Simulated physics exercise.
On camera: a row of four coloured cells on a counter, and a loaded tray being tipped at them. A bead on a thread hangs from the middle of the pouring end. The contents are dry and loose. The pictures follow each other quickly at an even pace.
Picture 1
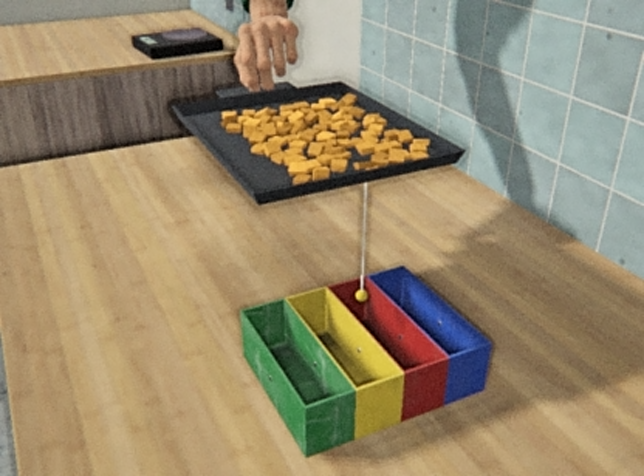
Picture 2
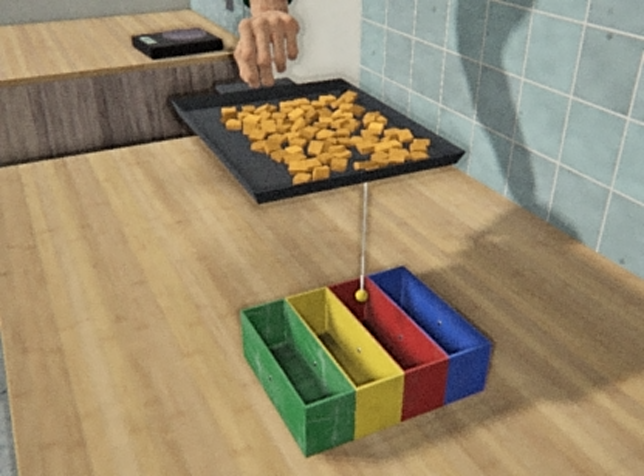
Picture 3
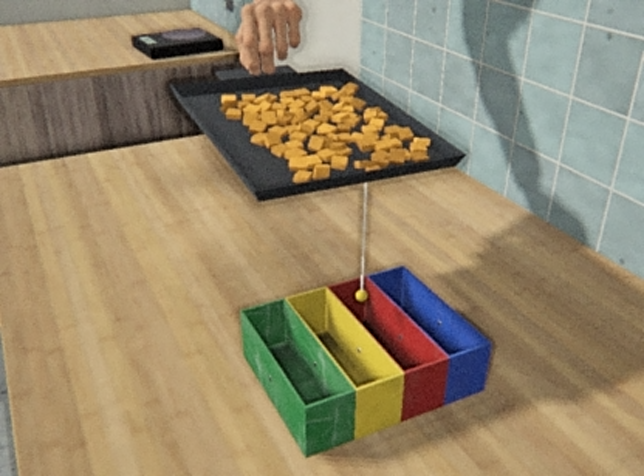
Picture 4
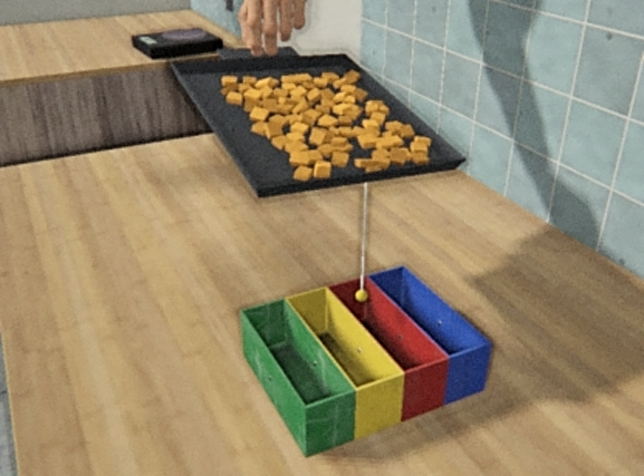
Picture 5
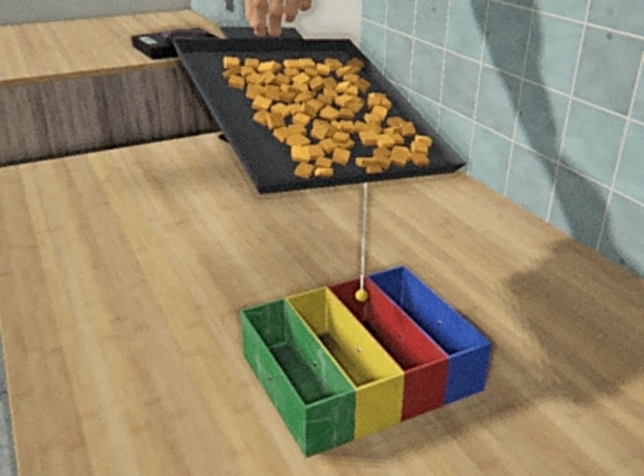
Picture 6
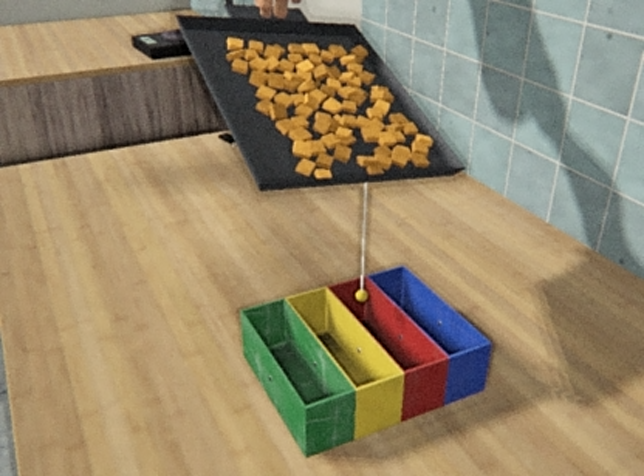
A hand raising the far end of a black tray of small orange-brown crackers above green, yellow, red and blue boxes.
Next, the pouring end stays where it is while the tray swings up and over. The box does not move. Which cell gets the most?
Fullest: The blue cell.
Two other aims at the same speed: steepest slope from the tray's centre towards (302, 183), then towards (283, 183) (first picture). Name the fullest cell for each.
First the green cell, then that green cell.
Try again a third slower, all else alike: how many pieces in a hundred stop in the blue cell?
Close to 40 per cent.
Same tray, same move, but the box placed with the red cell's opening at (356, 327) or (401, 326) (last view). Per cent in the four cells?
First some 30, then 60 per cent.
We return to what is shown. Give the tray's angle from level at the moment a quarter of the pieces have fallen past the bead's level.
At about 80°.
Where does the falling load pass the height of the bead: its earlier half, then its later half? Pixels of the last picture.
First near (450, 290), later near (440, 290).
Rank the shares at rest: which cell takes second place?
Next in line is the red cell.
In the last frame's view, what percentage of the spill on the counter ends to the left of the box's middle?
Roughly 0 in a hundred.
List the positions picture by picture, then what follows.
In the first picture, corners of the pouring end near (258, 190) and (457, 149), level; middle of the load near (311, 133), small crackers; bead on its thread near (362, 296); green cell near (330, 419); yellow cell near (379, 401); red cell near (424, 385); blue cell near (467, 369).
In the second picture, corners of the pouring end near (259, 189) and (457, 150), level; middle of the load near (311, 131).
In the third picture, corners of the pouring end near (259, 187) and (458, 153), tipped barely, lowest at the right corner; middle of the load near (311, 125).
In the fourth picture, corners of the pouring end near (261, 184) and (458, 157), tipped a little, lowest at the right corner; middle of the load near (313, 115).
In the fifth picture, corners of the pouring end near (262, 181) and (458, 161), tipped clearly, lowest at the right corner; middle of the load near (315, 105).
In the sixth picture, corners of the pouring end near (264, 178) and (458, 165), tipped clearly, lowest at the right corner; middle of the load near (318, 96); green cell near (330, 419); yellow cell near (379, 401); red cell near (424, 385); blue cell near (467, 369).
Shortly afterwards, tray tipped steeply; all but a few on the tray; only a few falling or outside the box.
Next, tray tipped past a quarter turn; only a few on the tray; near a quarter in the blue cell; a little in the red cell; only a few in the yellow cell; near two thirds falling or outside the box.
Some moments later, tray tipped past a quarter turn; near a third in the blue cell; a little in the red cell; only a few in the yellow cell; near half falling or outside the box.
In the end, tray tipped past a quarter turn; near a third in the blue cell; a little in the red cell; only a few in the yellow cell; none at all in the green cell; near half outside the box.
